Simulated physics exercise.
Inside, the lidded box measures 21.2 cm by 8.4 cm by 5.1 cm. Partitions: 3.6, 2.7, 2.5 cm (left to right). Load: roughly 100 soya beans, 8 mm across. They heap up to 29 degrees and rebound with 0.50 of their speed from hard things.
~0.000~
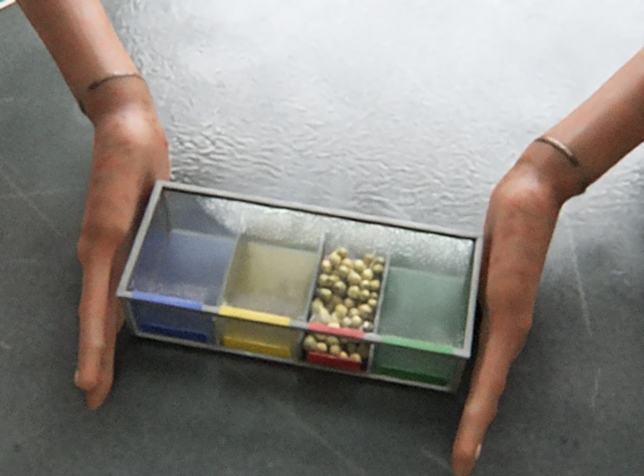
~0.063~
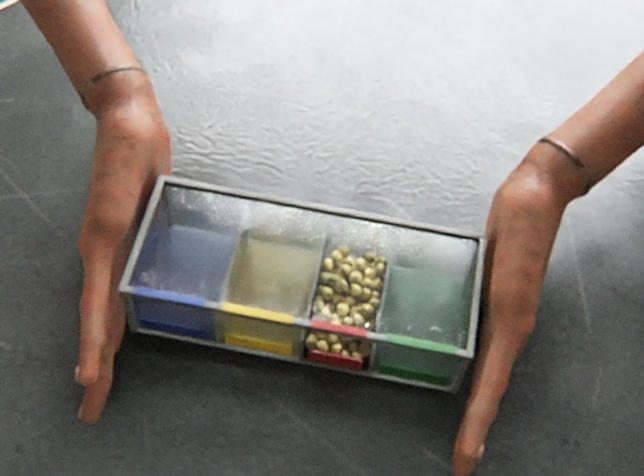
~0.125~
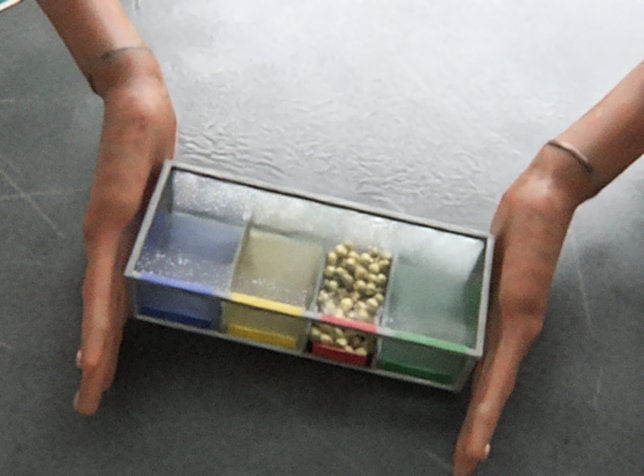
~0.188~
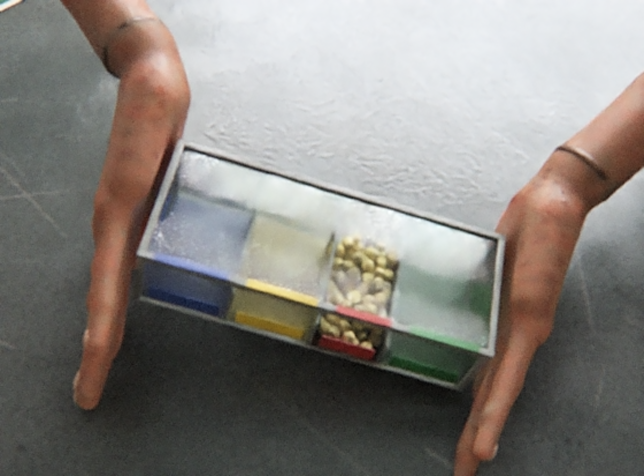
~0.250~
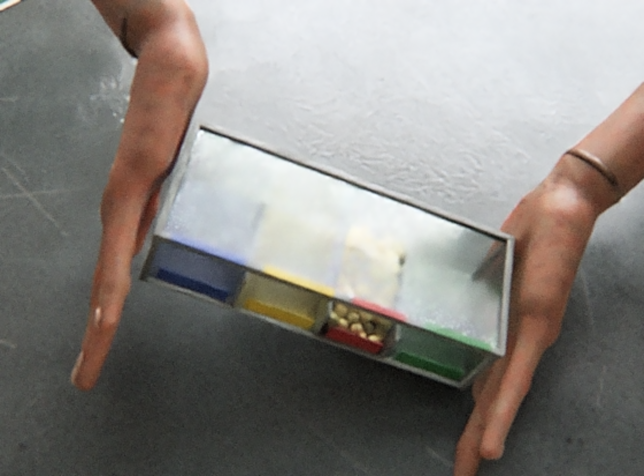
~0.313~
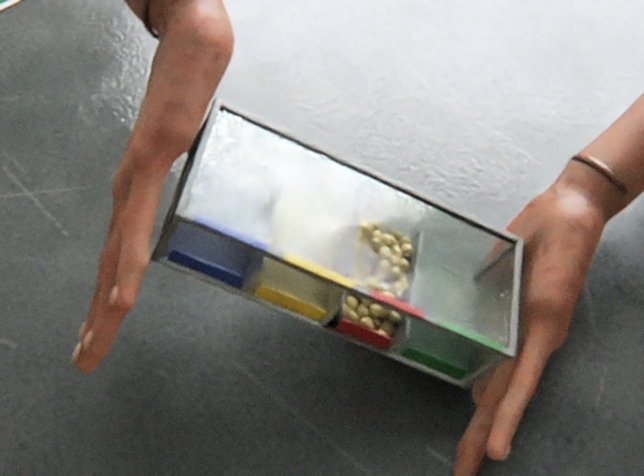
Two hands tilt a clear divided box of beans, raising its left end higher.
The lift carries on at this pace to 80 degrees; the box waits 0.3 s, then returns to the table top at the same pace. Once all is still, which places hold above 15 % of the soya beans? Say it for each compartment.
Red over, blue under, green over, yellow under.
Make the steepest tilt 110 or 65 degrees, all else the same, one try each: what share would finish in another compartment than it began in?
About 100 and 5 per cent.
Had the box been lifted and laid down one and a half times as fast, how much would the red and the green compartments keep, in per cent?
Red 65, green 35.
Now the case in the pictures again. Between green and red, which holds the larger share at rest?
The red one has more.
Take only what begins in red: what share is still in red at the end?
Roughly 70 per cent.
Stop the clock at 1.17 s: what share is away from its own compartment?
Some 25 per cent.
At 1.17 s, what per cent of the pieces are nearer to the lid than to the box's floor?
Some 20 per cent.
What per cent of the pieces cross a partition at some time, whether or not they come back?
Roughly 25 per cent.
After 1.17 s, tilt 80 degrees; red 75 %, green 25 %.
Then, at 1.75 s, tilt 39 degrees; red 75 %, green 25 %.
Then, at 2.37 s, tilt 0 degrees; red 75 %, green 25 %.
In the end, at 3.0 s, red 75 %, blue 0 %, green 25 %, yellow 0 %.
